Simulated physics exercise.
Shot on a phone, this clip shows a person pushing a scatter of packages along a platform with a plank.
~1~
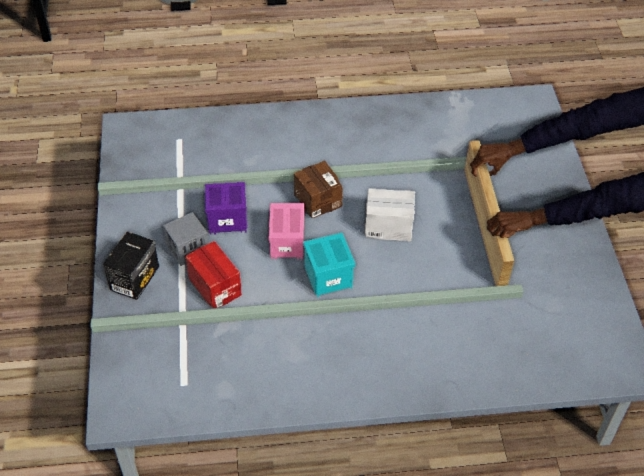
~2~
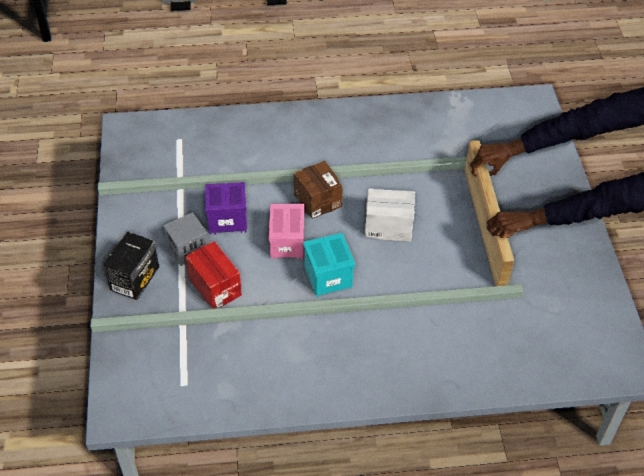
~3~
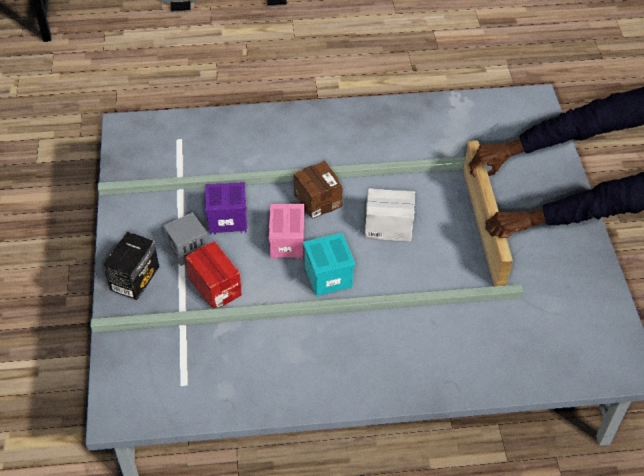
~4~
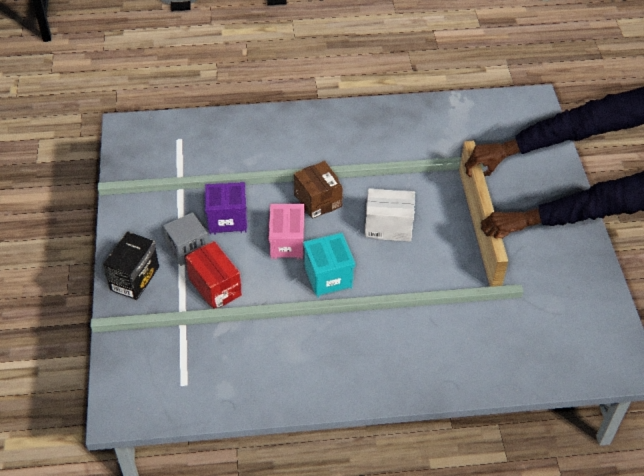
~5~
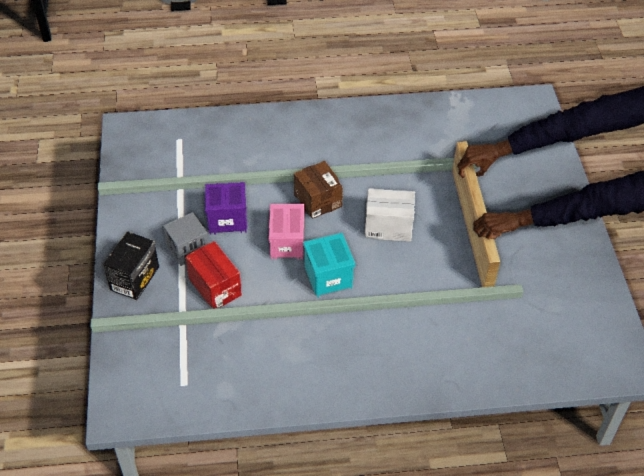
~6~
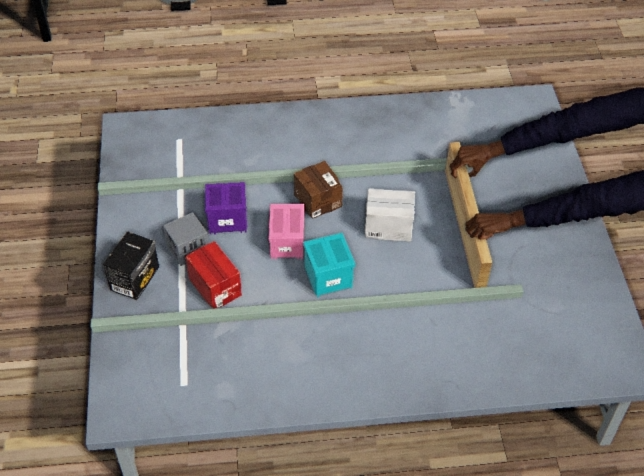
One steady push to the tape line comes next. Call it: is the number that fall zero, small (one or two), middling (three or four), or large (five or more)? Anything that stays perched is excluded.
It is small.
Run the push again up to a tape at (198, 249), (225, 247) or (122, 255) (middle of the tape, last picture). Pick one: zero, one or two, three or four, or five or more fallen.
For each place: One to two; none at all; more than four.
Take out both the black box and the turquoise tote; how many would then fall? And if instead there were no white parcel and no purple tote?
Tally of falls: 1 for the first try, 1 for the second.
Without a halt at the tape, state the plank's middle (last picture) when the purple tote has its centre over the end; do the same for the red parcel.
The middle is at (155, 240) when it's the purple tote, and at (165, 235) when it's the red parcel.
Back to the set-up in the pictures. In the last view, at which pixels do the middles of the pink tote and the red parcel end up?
Near (114, 246) and (108, 286).
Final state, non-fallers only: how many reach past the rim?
The total here is 1.
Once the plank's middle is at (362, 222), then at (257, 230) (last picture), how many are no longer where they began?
So 1, and at the other place 7.
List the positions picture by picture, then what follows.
In the first frame, black box (132, 266); grey crate (187, 239); red parcel (214, 276); plank (488, 213); tape (181, 250).
In the second frame, grey crate (187, 239); plank (488, 213).
In the third frame, red parcel (214, 276); turquoise tote (329, 266).
In the fourth frame, black box (132, 266); pink tote (287, 231).
In the fifth frame, grey crate (187, 239); brown parcel (318, 190).
In the sixth frame, black box (132, 266); grey crate (187, 239); red parcel (214, 276); plank (467, 214); tape (181, 250).
Early on, none off yet; black box at rest near (132, 266); grey crate at rest near (187, 239); red parcel at rest near (214, 276).
Finally, the number that fall off is one or two; lost, grey crate and black box.
